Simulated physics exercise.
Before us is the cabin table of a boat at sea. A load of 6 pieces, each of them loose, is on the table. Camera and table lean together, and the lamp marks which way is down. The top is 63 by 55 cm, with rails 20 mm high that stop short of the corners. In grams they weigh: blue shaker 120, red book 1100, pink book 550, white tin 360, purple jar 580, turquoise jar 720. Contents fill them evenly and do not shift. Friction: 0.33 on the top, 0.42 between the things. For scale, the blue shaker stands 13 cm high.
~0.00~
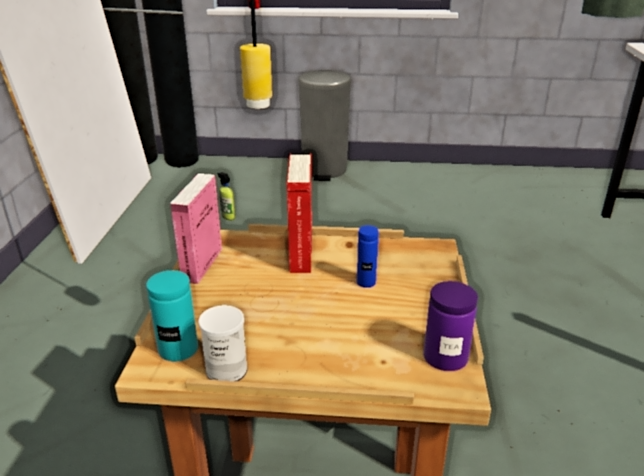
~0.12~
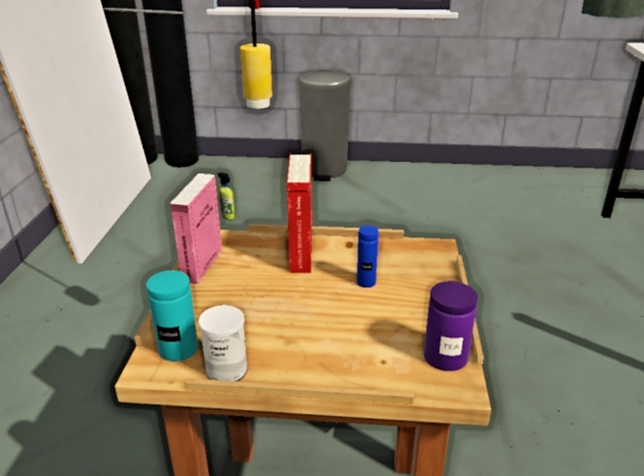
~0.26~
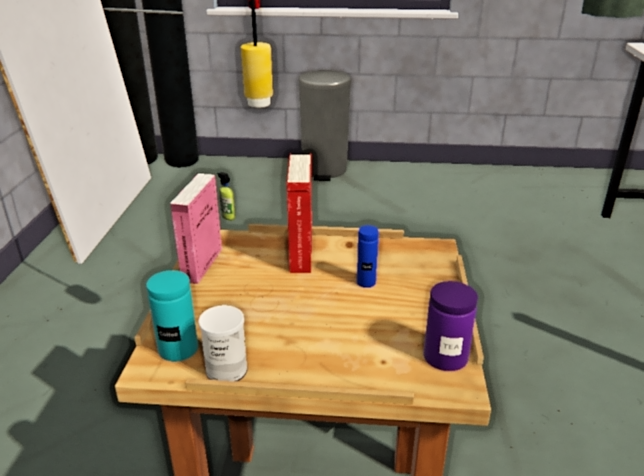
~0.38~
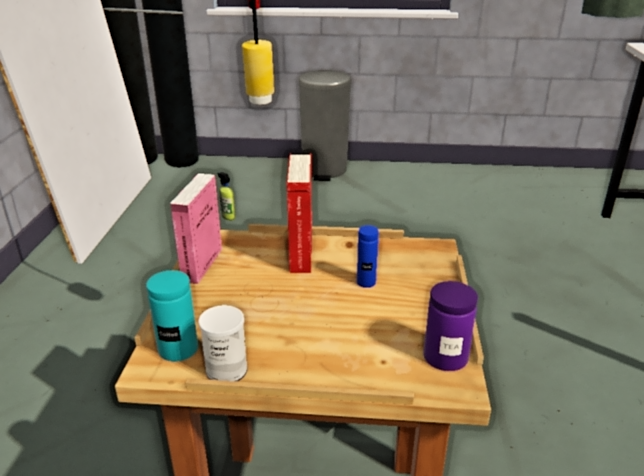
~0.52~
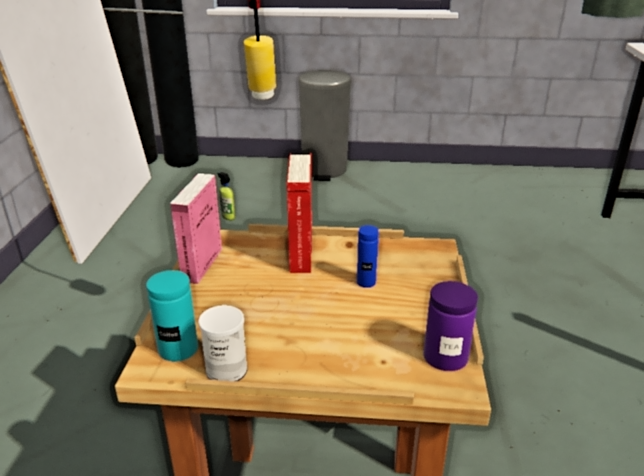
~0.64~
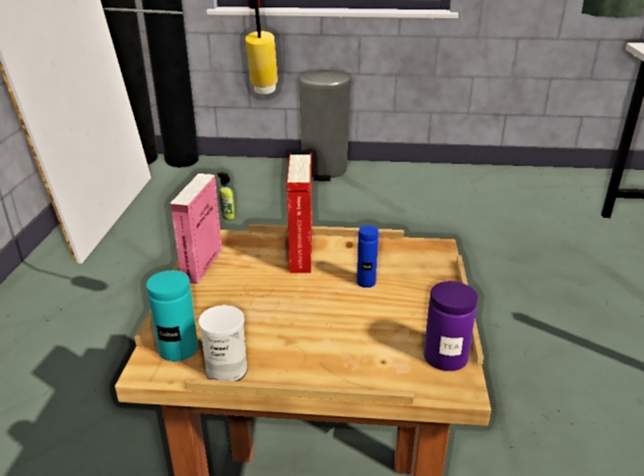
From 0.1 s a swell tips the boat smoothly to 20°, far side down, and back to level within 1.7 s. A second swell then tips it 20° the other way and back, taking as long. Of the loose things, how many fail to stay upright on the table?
Tipped or gone: Just one.
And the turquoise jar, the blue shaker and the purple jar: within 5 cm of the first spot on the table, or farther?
The turquoise jar keeps its place; the blue shaker ends elsewhere; the purple jar holds its spot.
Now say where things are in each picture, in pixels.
Boat level; blue shaker (367, 257); red book (300, 213), in the first picture.
Boat level; purple jar (450, 326); turquoise jar (173, 316), in the second picture.
Boat heeled 2°, far side down; pink book (198, 228); white tin (224, 345), in the third picture.
Boat heeled 5°, far side down; purple jar (450, 326); turquoise jar (173, 316), in the fourth picture.
Boat heeled 10°, far side down; pink book (198, 228); white tin (224, 345), in the fifth picture.
Boat heeled 14°, far side down; blue shaker (367, 257); red book (300, 213), in the sixth picture.
Around 1.14 s, boat heeled 18°, far side down; blue shaker tipped 38° against what carries it near (368, 246); pink book shifted 2 cm.
Around 1.24 s, boat heeled 15°, far side down; blue shaker on its side near (368, 251); pink book shifted 2 cm; turquoise jar shifted 2 cm.
Around 2.84 s, boat heeled 18°, near side down; blue shaker on its side near (368, 246).
Finally (4.0 s), on their side or leaning hard on the table, blue shaker; the other 5 still in place (within 5 cm). In the last view, blue shaker near (367, 248), red book near (300, 215).
